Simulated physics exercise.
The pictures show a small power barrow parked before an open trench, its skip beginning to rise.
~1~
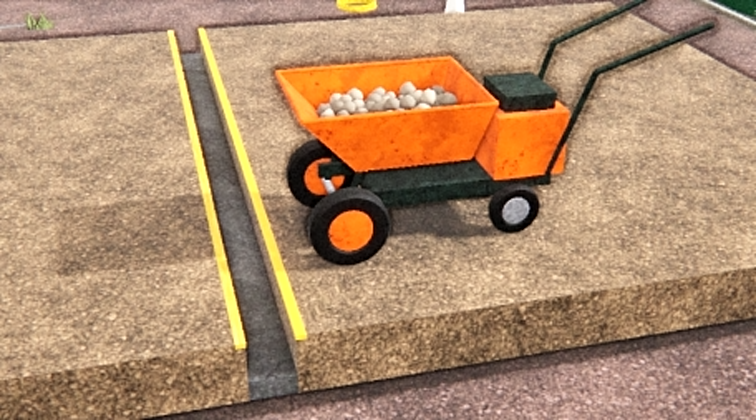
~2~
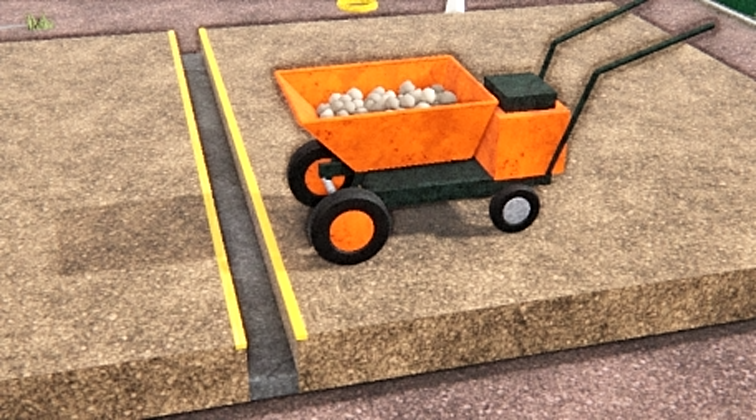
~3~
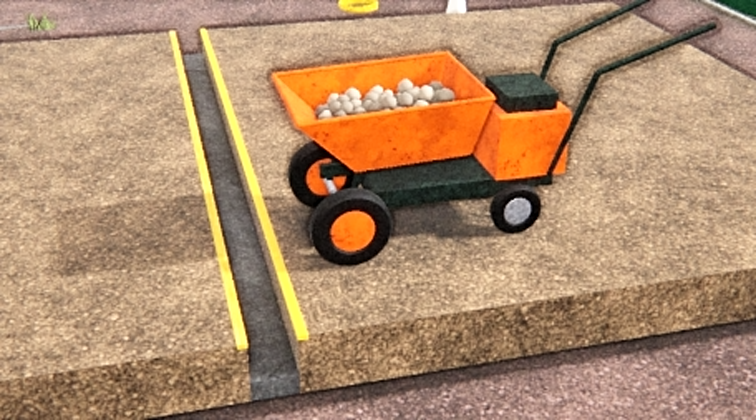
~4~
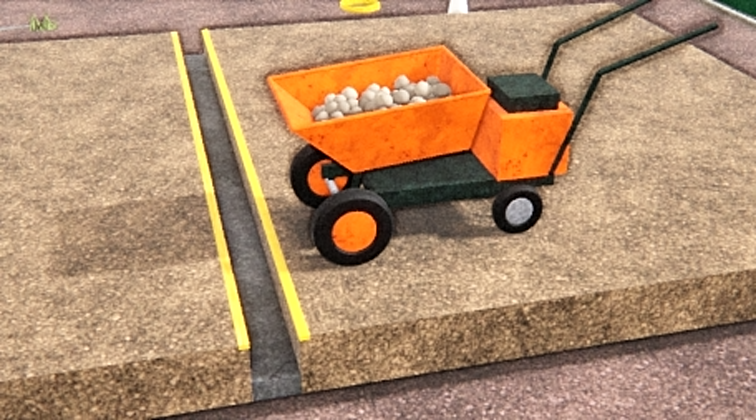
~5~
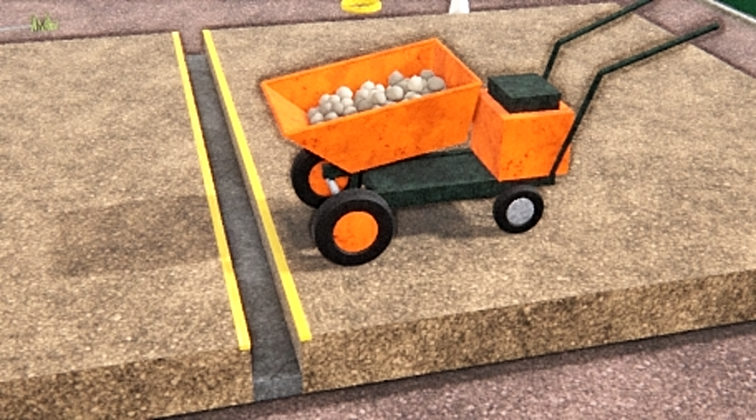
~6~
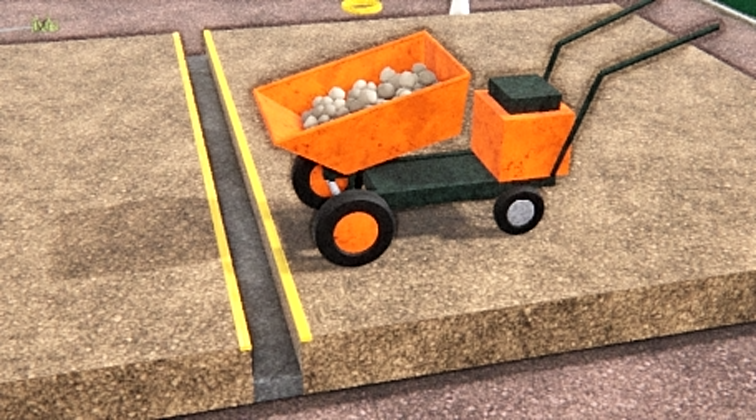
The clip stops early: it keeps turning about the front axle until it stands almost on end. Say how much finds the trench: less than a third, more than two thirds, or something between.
It catches under a third.
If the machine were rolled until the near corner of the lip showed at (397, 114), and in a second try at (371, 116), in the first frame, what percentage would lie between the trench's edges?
First some 70, then 80 per cent.
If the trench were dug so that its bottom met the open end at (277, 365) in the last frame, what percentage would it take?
About 0 per cent.
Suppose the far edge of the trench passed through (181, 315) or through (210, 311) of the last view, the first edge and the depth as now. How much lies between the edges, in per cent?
Near 80 % and 30 %.
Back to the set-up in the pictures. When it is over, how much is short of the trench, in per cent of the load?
About 0 per cent.
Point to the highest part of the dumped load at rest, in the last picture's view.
Close to (166, 243).
Shortly afterwards, skip tipped steeply; the whole lot in the skip.
Next, skip tipped right over; the bulk in the skip; near a quarter beyond it; only a few falling.
Some moments later, skip tipped right over; a little in the skip; the bulk beyond it.
In the end, skip tipped right over; a little in the skip; none at all in or heaped over the trench; the bulk beyond it.
